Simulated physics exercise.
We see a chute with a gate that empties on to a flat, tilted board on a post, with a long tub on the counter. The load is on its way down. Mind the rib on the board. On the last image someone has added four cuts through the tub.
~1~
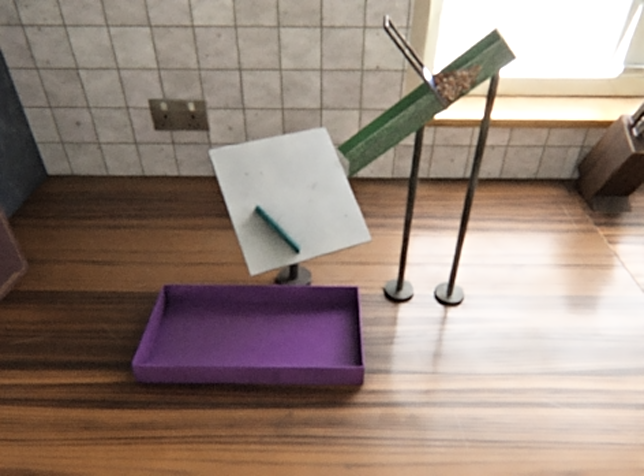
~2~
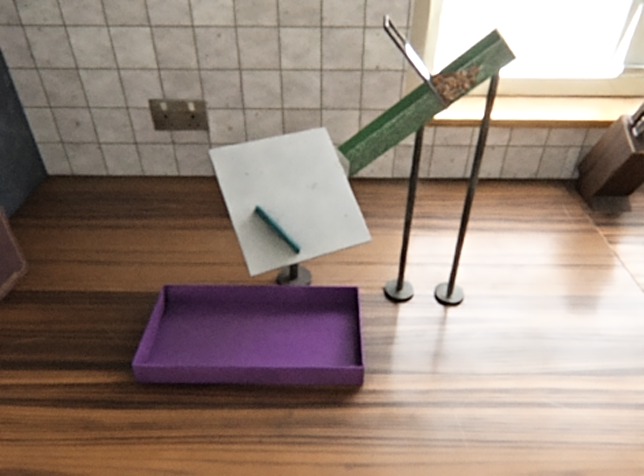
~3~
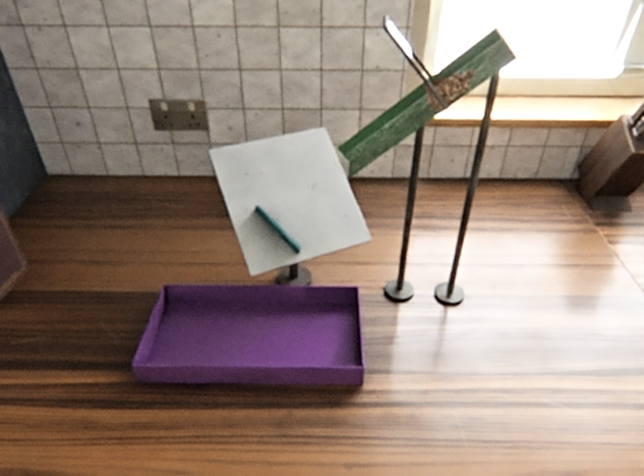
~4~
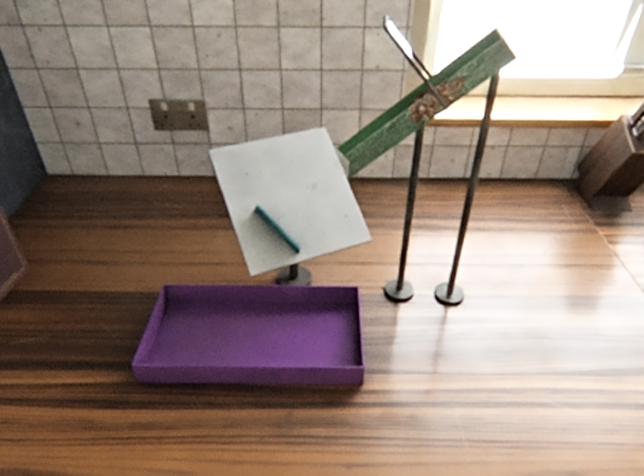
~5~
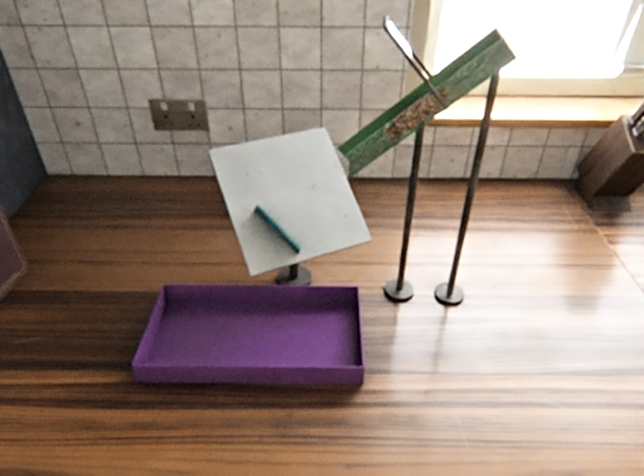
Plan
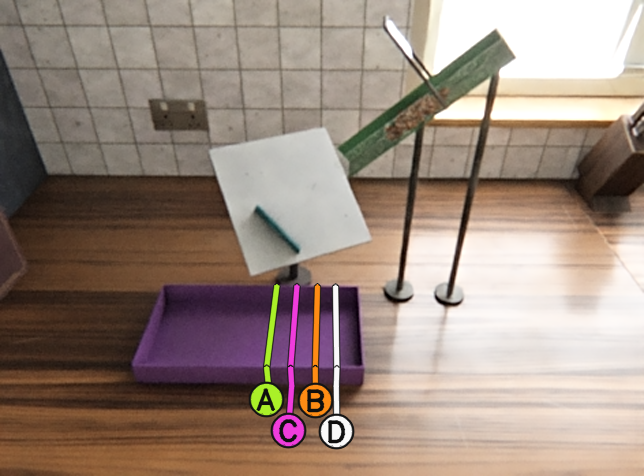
In the video, a cluster of small brown pieces slides down a sloping green chute, passing under a raised gate and moving partway along it, while the tilted white board with its dark green rib and the empty purple tub stay still.
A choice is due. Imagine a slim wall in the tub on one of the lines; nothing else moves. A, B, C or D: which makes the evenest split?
Line D.
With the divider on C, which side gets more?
Right.
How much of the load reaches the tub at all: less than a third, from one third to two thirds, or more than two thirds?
About that: More than two thirds.
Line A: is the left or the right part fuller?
Right.
On the marked copy, line A crosses the front rim at (266, 366); line B crosses the front rim at (315, 367); line C crosses the front rim at (290, 366); line D crosses the front rim at (336, 367).
If A is chosen, of what is caught, none on the left of the divider, all on the right.
If B is chosen, of what is caught, none on the left of the divider, all on the right.
If C is chosen, of what is caught, none on the left of the divider, all on the right.
If D is chosen, of what is caught, about half on the left of the divider, about half on the right.
